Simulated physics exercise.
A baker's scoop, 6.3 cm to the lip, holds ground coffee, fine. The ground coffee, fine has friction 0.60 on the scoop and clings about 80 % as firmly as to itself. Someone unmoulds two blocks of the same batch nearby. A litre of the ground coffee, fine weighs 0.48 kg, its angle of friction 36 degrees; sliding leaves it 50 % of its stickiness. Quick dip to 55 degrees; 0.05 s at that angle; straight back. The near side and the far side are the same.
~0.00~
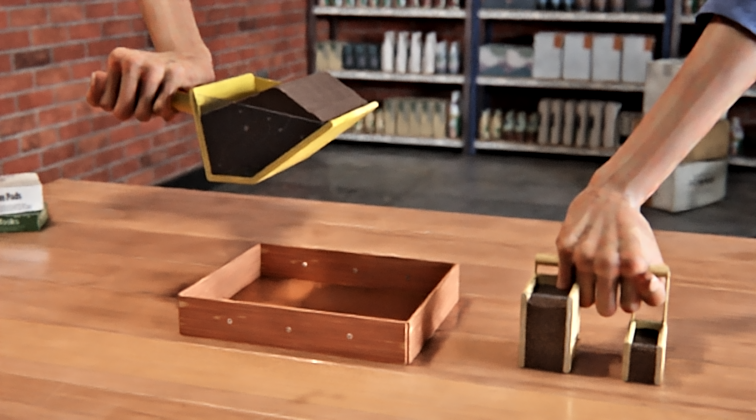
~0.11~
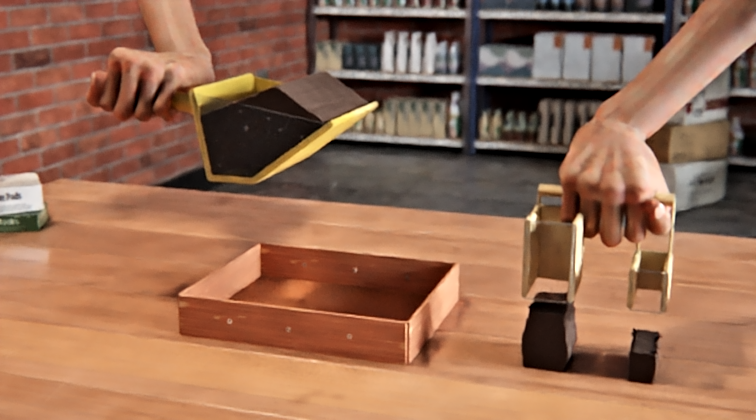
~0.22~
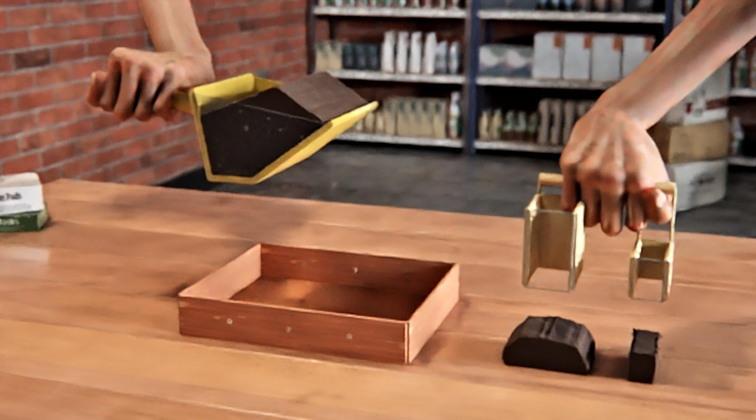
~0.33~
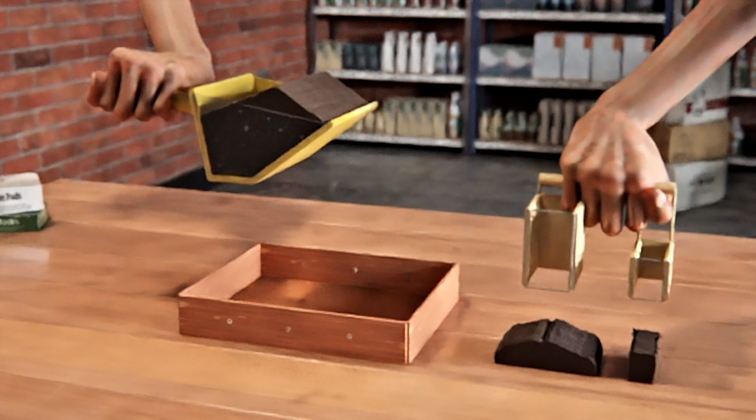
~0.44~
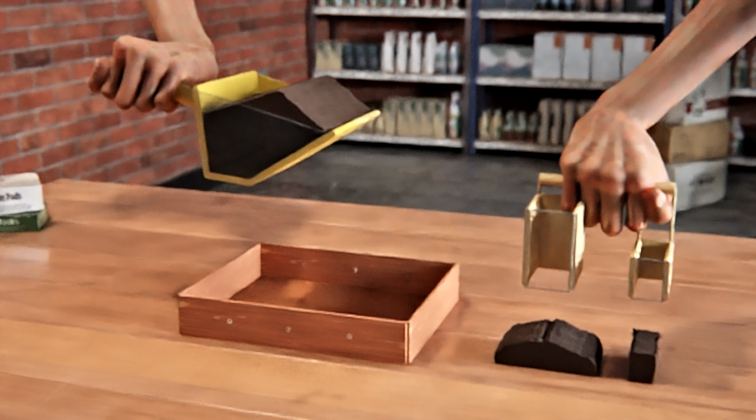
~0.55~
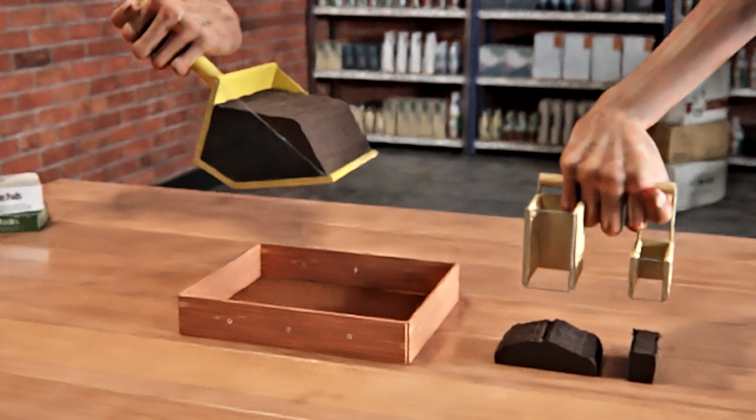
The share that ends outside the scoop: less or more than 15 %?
The share that ends outside the scoop is more than 15 %.
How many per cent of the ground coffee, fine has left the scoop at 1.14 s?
I'd put it near 30 in a hundred.
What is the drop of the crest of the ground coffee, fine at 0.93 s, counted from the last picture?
I'd put it at close to 2.5 cm.
After 0.72 s, the scoop is at 55 degrees and 3 % has left it.
After 0.93 s, the scoop is at 34 degrees and 25 % has left it.
After 1.14 s, the scoop is at 0 degrees and 30 % has left it.
After 1.34 s, the scoop is at 0 degrees and 30 % has left it.
After 1.45 s, at the end, the scoop is at 0 degrees and 30 % has left it.
